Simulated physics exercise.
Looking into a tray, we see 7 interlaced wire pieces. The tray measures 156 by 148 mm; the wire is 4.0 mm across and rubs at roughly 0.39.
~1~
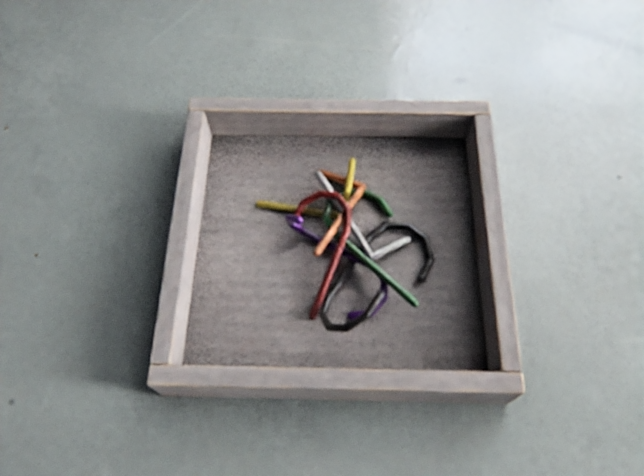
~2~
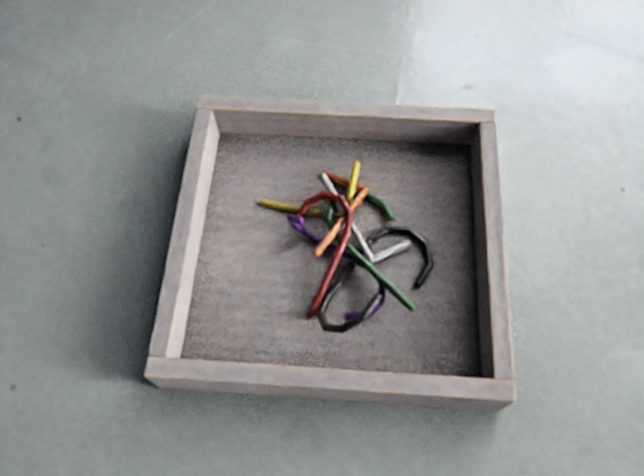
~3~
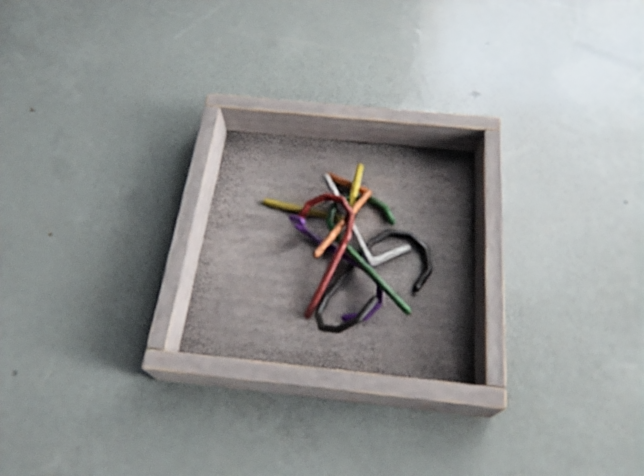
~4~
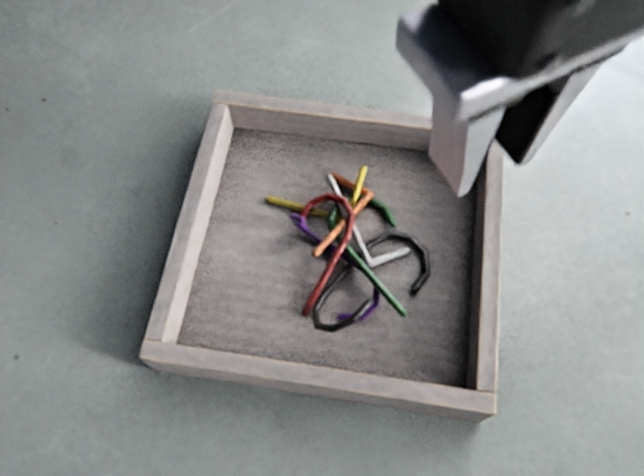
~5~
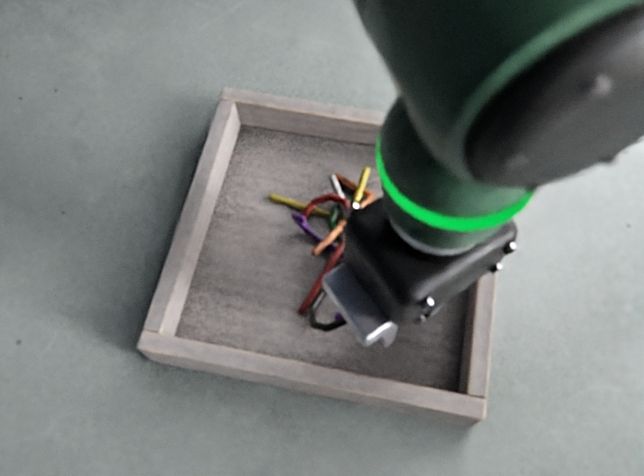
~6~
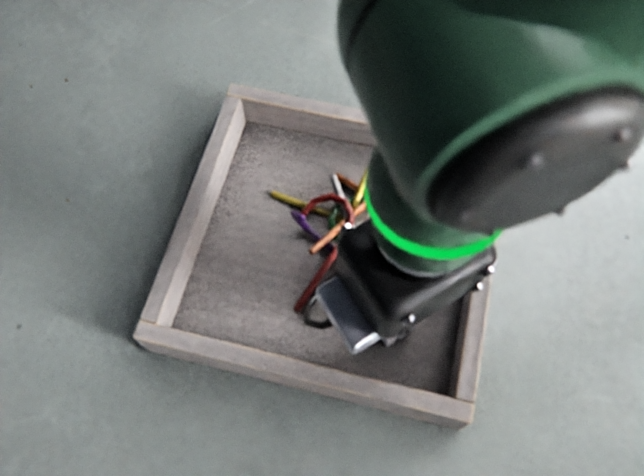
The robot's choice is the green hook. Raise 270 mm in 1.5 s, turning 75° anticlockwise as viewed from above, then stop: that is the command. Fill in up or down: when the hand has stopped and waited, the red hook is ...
... up.
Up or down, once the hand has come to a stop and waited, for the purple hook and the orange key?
As I see it, the purple hook is left in place and the orange key rides along.
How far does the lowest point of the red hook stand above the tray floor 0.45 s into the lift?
20 mm.
Then, 0.45 s into the lift, lowest point more than 20 mm over the tray floor, green hook 57 mm, orange key 33 mm.
Then, 0.83 s into the lift, lowest point more than 20 mm over the tray floor, green hook 158 mm, orange key 134 mm, red hook 103 mm.
Then, 1.50 s into the lift, lowest point more than 20 mm over the tray floor, green hook 272 mm, orange key 248 mm, red hook 216 mm.
Finally, hanging green hook 272 mm, orange key 248 mm, red hook 216 mm; the other 4 are down.
